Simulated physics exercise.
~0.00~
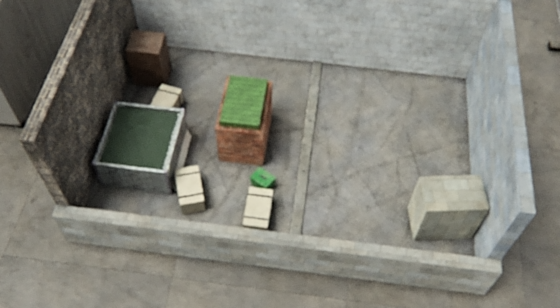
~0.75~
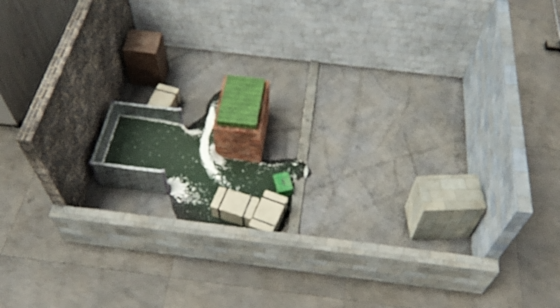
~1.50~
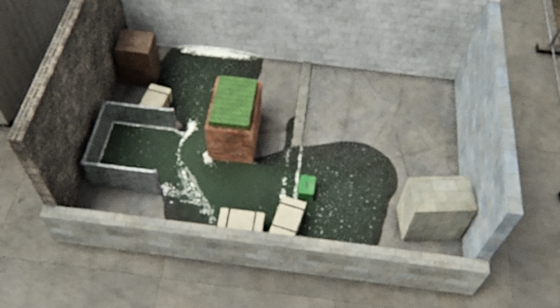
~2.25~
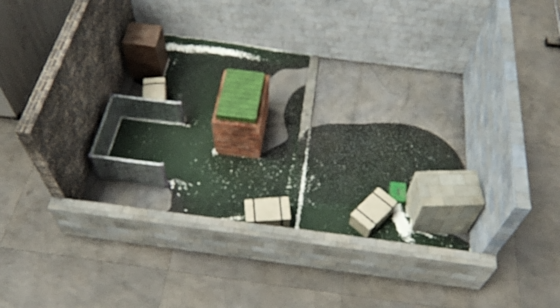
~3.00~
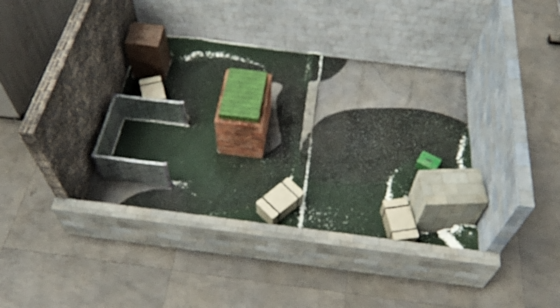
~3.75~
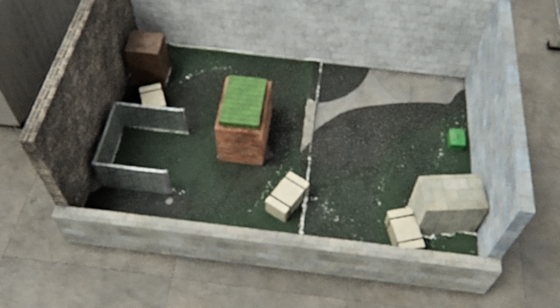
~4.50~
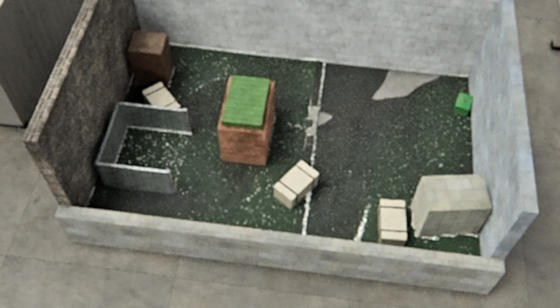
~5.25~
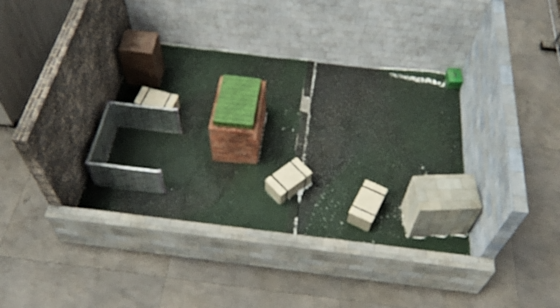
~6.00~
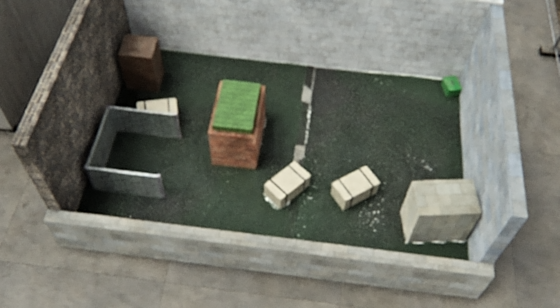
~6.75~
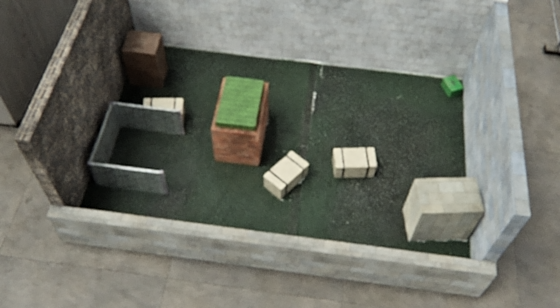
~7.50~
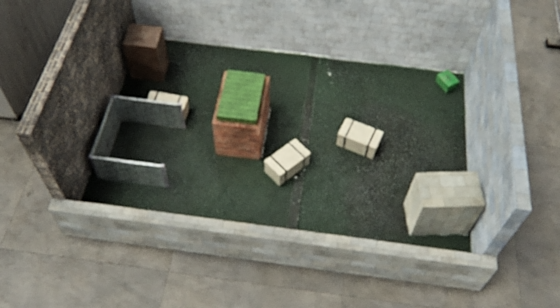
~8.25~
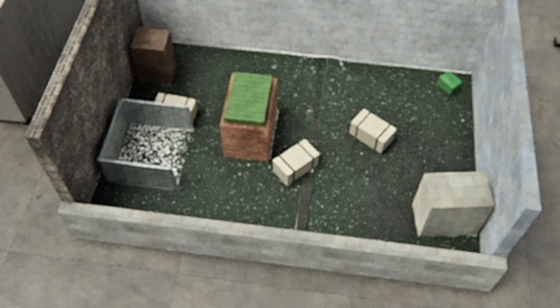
A walled grey yard with a flat floor is seen from above by a slightly swaying camera. An open tank of dark green water stands at the left, near a brown box, a brick block with a green top, three cream trunks and a small green tote, with a pale block at the right. The tank's right side opens and water spreads rightward across the low kerb. It carries the green tote and one trunk to the right, while another trunk shifts toward the kerb. The tote drifts up to the far right corner, and the first trunk curves back and upward. Finally water covers the floor, the tote and that trunk rest beyond the kerb line, and white specks fill the tank area.
